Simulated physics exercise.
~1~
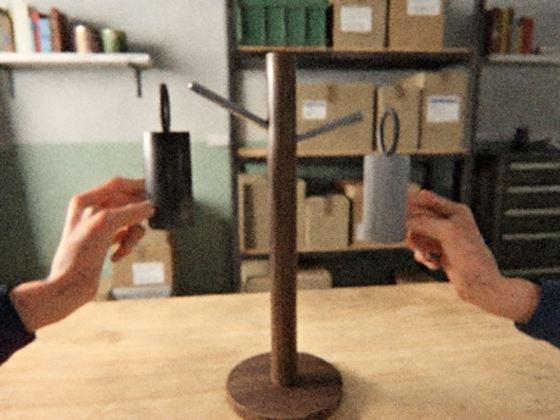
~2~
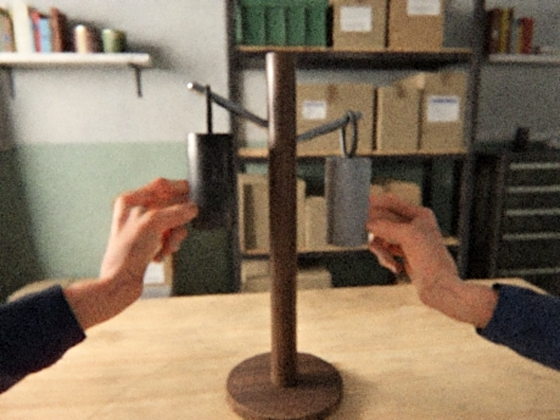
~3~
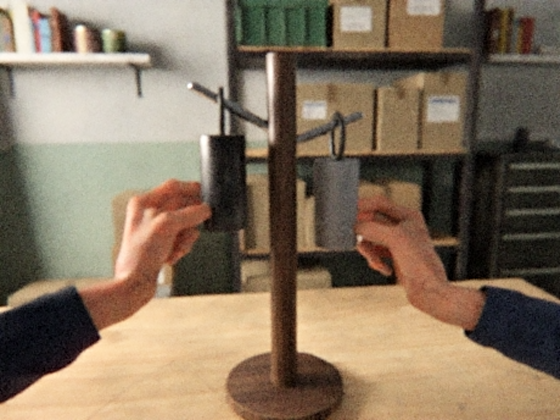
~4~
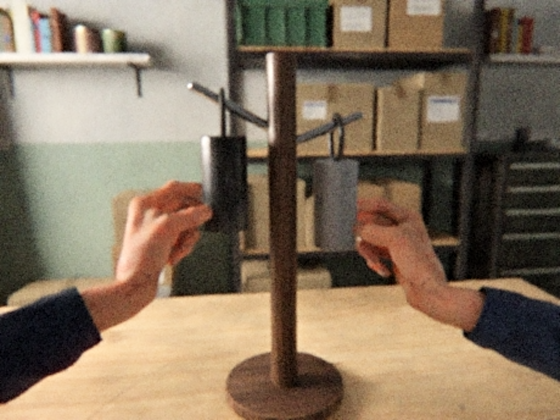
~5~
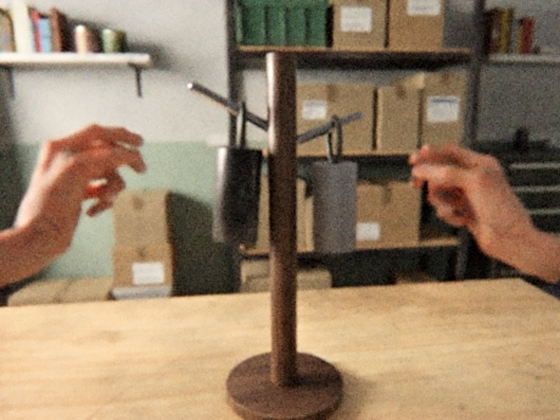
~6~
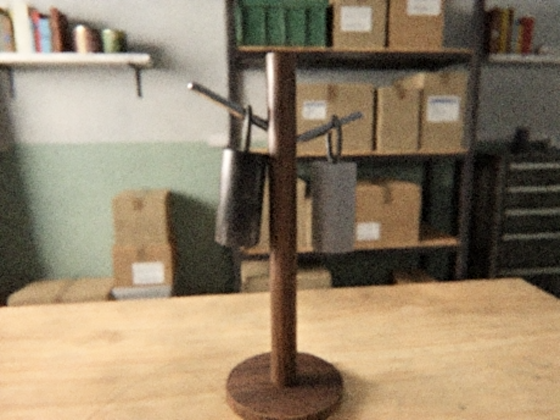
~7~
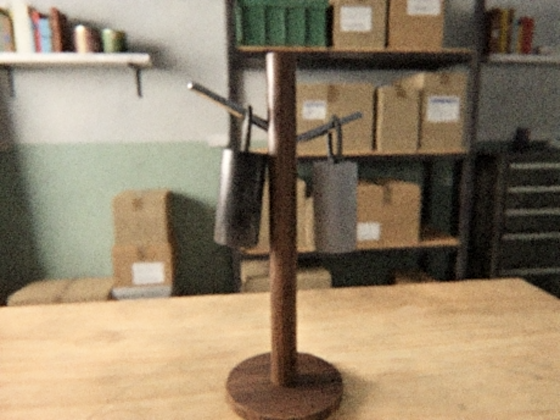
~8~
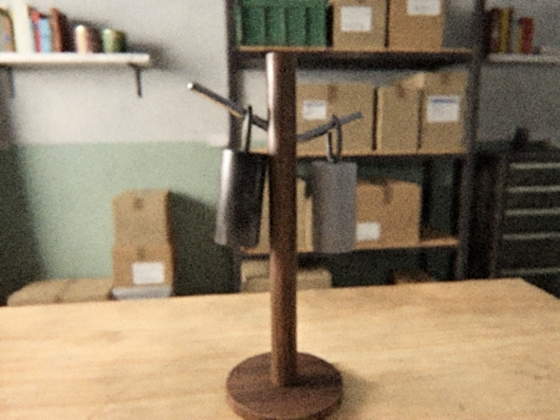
On a wooden tabletop, two hands hang black and grey lanterns on pegs, where they stay.
